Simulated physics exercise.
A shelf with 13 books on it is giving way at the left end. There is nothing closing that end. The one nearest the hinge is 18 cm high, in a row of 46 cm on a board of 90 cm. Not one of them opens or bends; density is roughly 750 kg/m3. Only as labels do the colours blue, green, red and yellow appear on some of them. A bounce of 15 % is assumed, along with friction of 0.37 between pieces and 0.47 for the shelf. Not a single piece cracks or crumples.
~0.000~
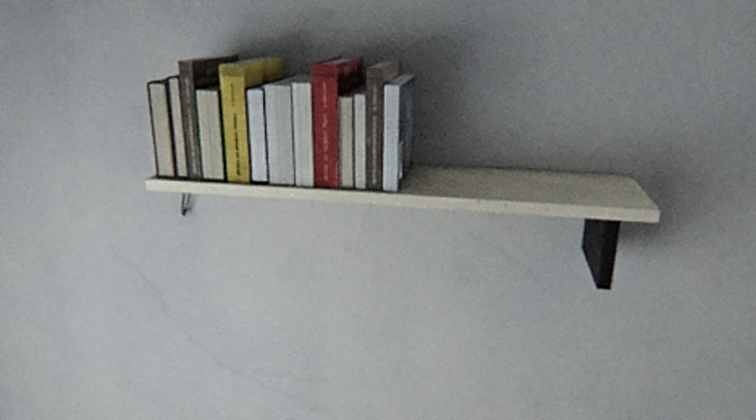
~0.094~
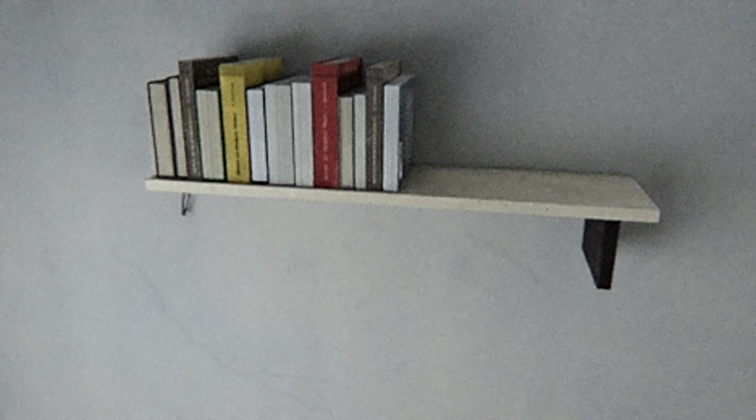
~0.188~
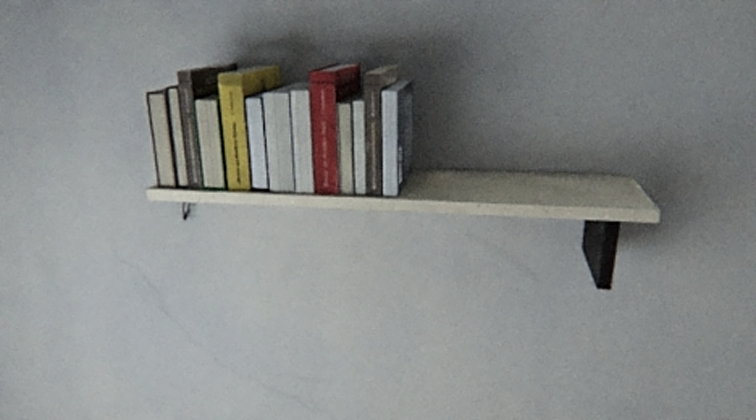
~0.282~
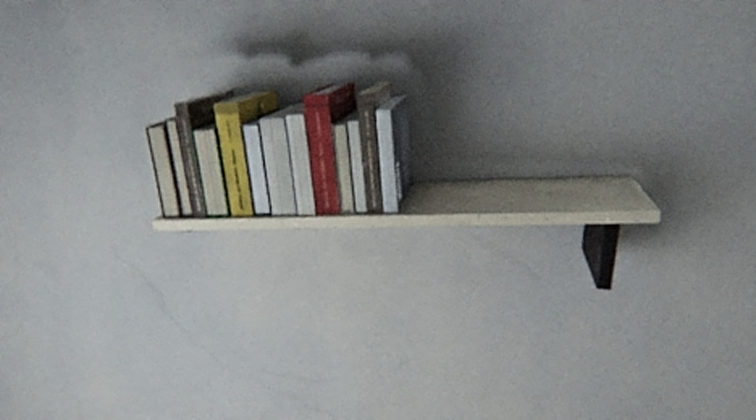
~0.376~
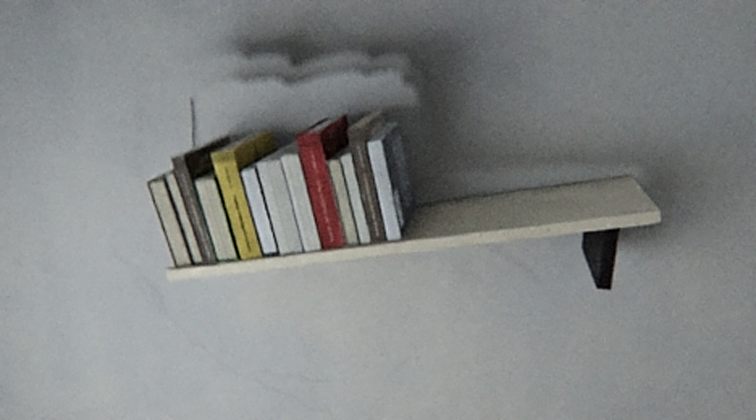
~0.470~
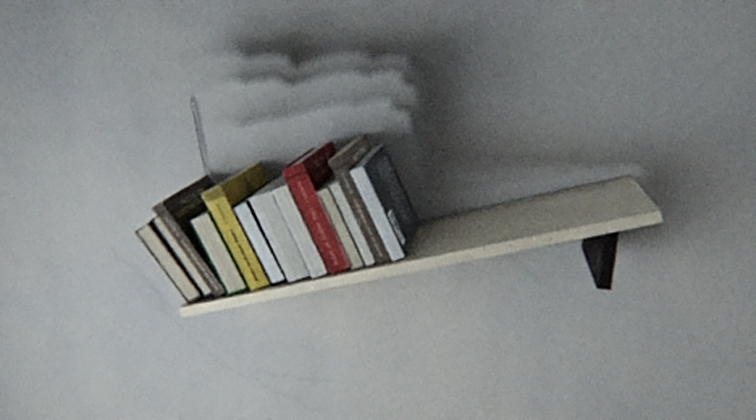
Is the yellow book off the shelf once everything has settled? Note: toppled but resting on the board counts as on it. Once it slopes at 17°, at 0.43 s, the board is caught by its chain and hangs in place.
Yes, it has come off.
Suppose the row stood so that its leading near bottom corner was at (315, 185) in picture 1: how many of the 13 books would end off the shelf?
Under that change, 0.
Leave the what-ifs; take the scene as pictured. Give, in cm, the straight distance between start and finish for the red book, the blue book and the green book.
Here red ends up 20 centimetres away, blue 30 centimetres and green 100 centimetres.
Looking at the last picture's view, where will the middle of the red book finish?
In the final picture its centre lies roughly at (299, 222).
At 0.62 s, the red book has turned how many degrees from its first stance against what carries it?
Angle from initial pose, roughly 25 deg - estimate.
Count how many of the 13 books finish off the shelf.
The tally stands at 5.
After 0.62 s, none of the 13 books off the shelf, 13 disturbed; yellow book 28° from how it stood; green book 28° from how it stood.
After 0.84 s, 3 of the 13 books off the shelf; yellow book on its side; green book on its side.
After 1.22 s, 5 of the 13 books off the shelf; yellow book upside down; green book upside down.
In the end (1.7 s), 5 of the 13 books off the shelf; yellow book on its side; green book on its side; blue book on its side.
